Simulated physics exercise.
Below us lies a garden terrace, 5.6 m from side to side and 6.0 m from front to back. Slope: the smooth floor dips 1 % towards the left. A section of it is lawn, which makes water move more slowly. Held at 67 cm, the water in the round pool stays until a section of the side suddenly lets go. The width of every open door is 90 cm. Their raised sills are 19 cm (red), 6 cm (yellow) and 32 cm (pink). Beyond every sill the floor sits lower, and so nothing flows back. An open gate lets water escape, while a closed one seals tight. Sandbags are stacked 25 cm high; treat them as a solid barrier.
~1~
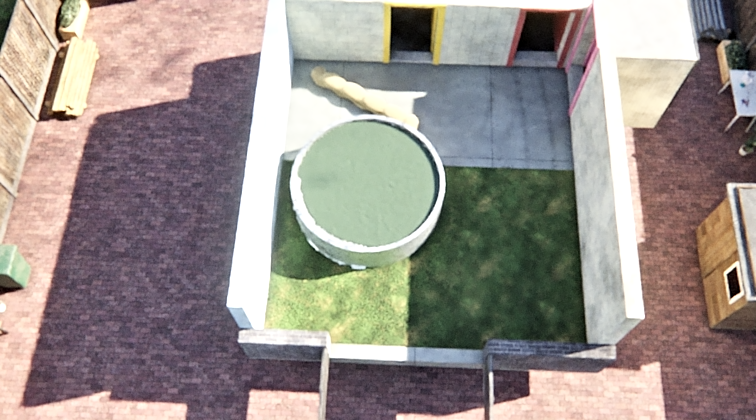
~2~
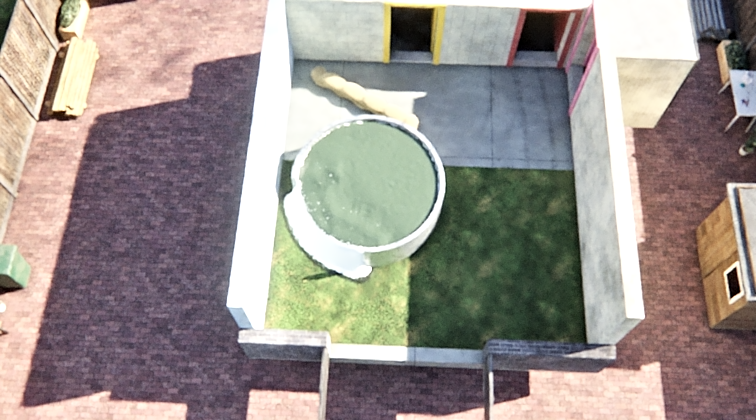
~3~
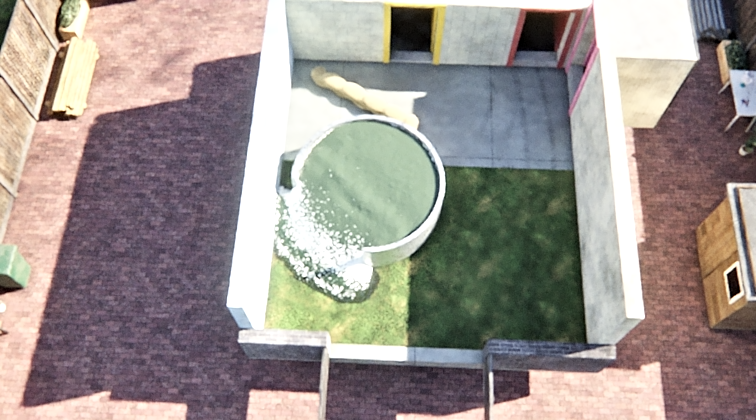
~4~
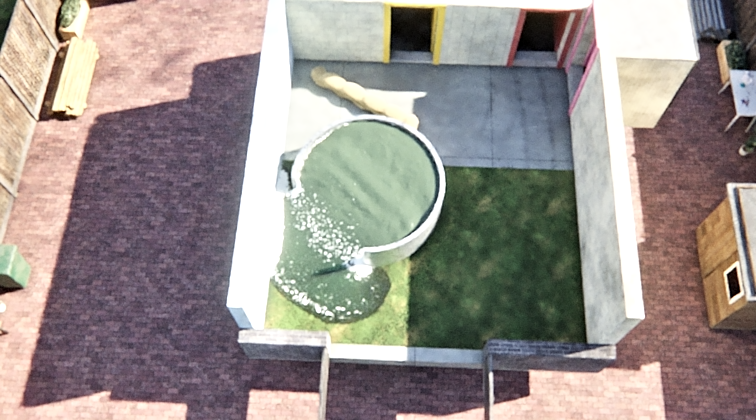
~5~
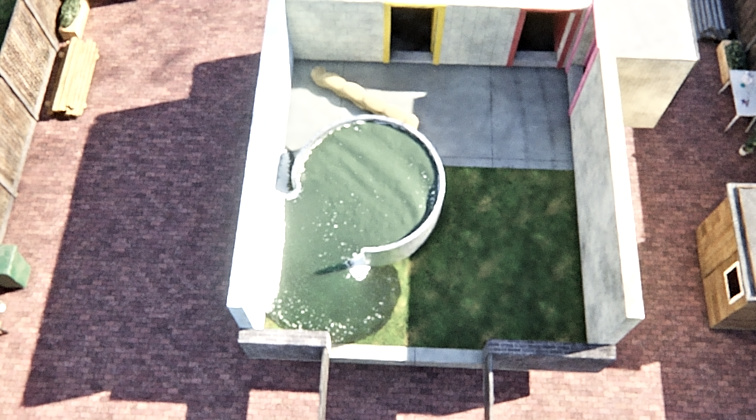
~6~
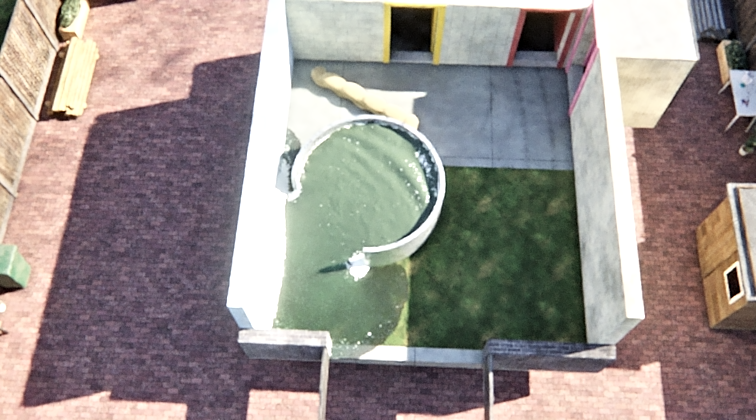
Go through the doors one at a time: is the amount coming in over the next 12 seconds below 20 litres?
Red door: Yes, below; yellow door: Yes, below; pink door: Yes, below.
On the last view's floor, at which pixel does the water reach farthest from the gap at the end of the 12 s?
Near (567, 75).
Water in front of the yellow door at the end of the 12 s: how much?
I'd put it near 7.5 cm.
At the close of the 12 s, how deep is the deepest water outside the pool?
Around 13 centimetres.
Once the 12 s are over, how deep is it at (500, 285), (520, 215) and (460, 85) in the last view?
Spot one 4 cm, spot two 4 cm, spot three 7 cm.
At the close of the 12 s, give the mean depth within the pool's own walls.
Mean depth: Some 9 cm.
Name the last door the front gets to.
The pink one.
A moment later water covers 25 % of the floor and is deepest (69 cm) near (262, 340); red door not reached, yellow door not reached, pink door not reached.
Soon after water covers 30 % of the floor and is deepest (56 cm) near (262, 340); red door not reached, yellow door not reached, pink door not reached.
Next water covers 55 % of the floor and is deepest (28 cm) near (262, 340); red door not reached, yellow door not reached, pink door not reached.
Later on water covers 90 % of the floor and is deepest (20 cm) near (272, 253); red door 1 cm at the sill, 0 L in, yellow door 2 cm at the sill, 0 L in, pink door not reached.
At the end water covers 95 % of the floor and is deepest (13 cm) near (294, 66); red door 5 cm at the sill, 0 L in, yellow door 8 cm at the sill, 6 L in, pink door 4 cm at the sill, 0 L in.
